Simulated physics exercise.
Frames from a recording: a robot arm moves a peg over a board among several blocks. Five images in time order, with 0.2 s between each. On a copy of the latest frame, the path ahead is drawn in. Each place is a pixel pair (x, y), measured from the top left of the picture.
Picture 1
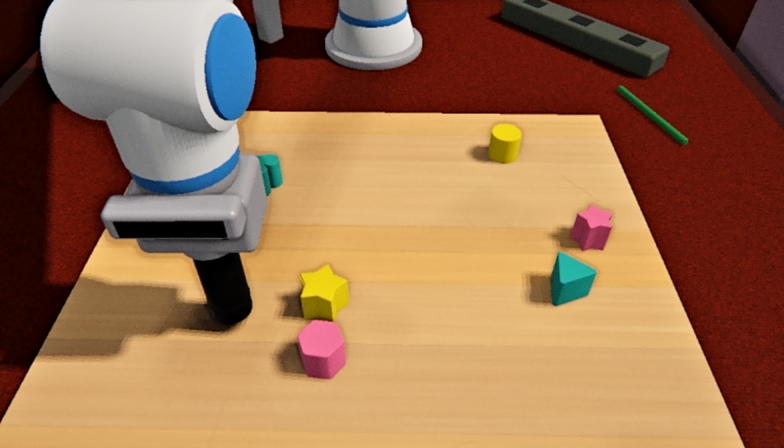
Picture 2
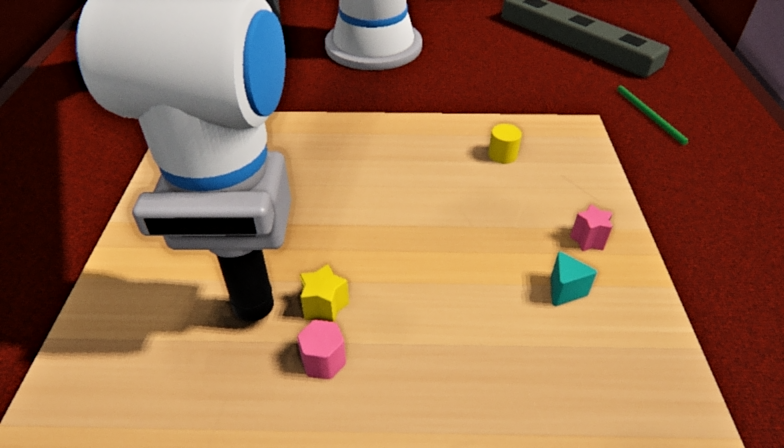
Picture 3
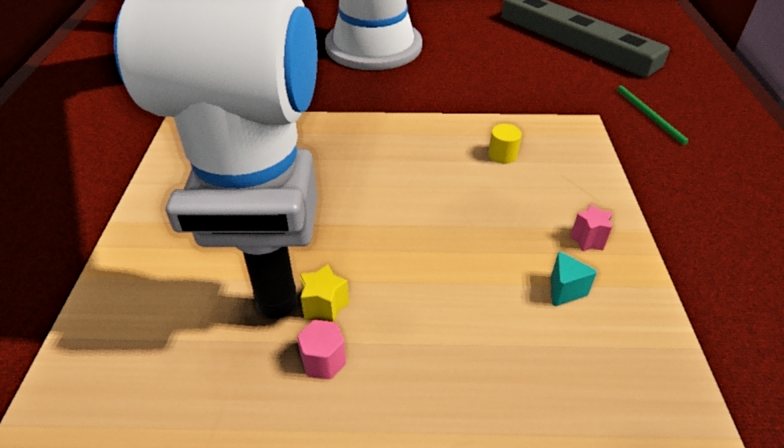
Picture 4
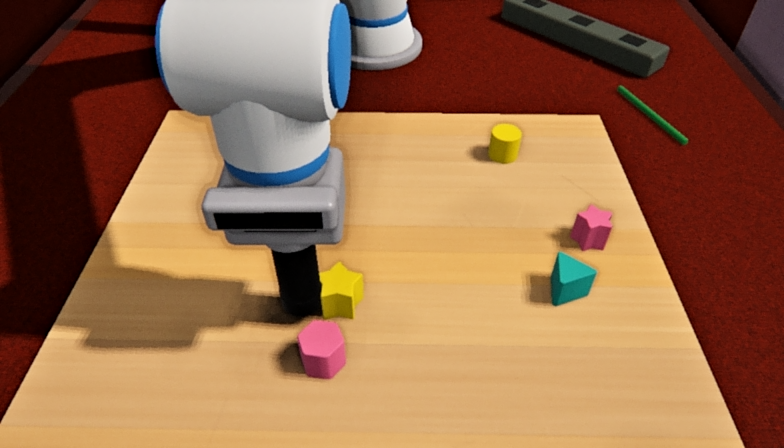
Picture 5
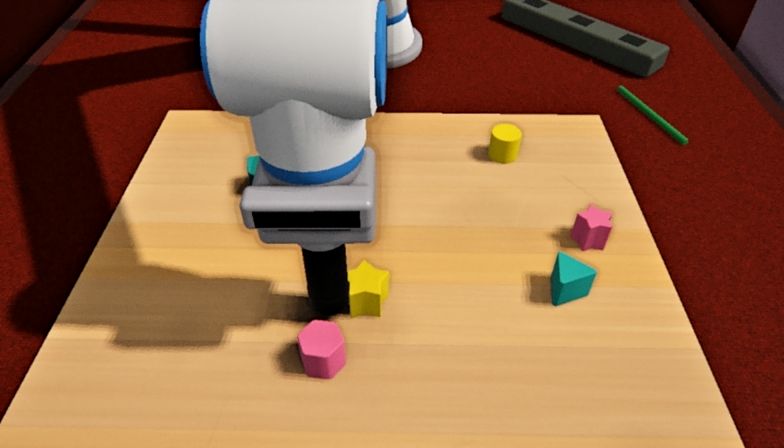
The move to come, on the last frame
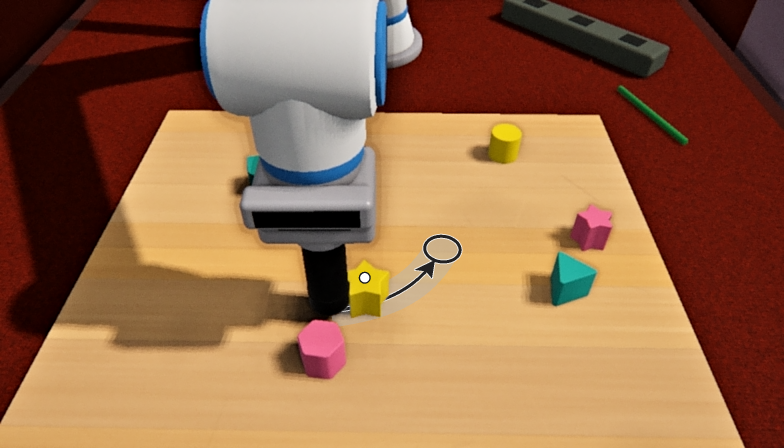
Robot arm sliding a black peg rightward across a wooden board, meeting a yellow star block and pushing it slightly right.
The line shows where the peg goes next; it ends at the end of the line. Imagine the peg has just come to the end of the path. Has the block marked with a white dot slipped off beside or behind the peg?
Answer: Yes.
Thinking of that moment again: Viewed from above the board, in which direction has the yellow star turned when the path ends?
Seen from above, clockwise.
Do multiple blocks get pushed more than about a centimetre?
The answer is no.
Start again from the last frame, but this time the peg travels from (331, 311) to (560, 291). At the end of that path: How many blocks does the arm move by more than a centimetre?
There will be two blocks that move more than 1 cm.
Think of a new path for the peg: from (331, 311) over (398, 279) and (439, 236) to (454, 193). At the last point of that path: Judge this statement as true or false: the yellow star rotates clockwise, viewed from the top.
True - the claim holds.
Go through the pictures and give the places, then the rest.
Lower end of the peg at (233, 309), tops of blocks, pink six-sided block at (320, 338), yellow star at (321, 282), in the first frame.
Peg at (254, 307), blocks as before, in the second frame.
Peg at (278, 304), blocks as before, in the third frame.
Peg at (303, 302), yellow star at (338, 280), in the fourth frame.
Peg at (330, 301), pink six-sided block at (320, 338), yellow star at (365, 278), in the fifth frame.
The drawn path runs from (331, 311) over (380, 301) and (419, 278) to (442, 249); the dot is on the yellow star.
On the path given first. One third of the way, peg at (381, 290); yellow star at (416, 267).
Two thirds of the way, peg at (421, 267); yellow star at (456, 248).
At the end, peg at (443, 239); pink six-sided block not moved; yellow star at (476, 238), turned 50° clockwise.
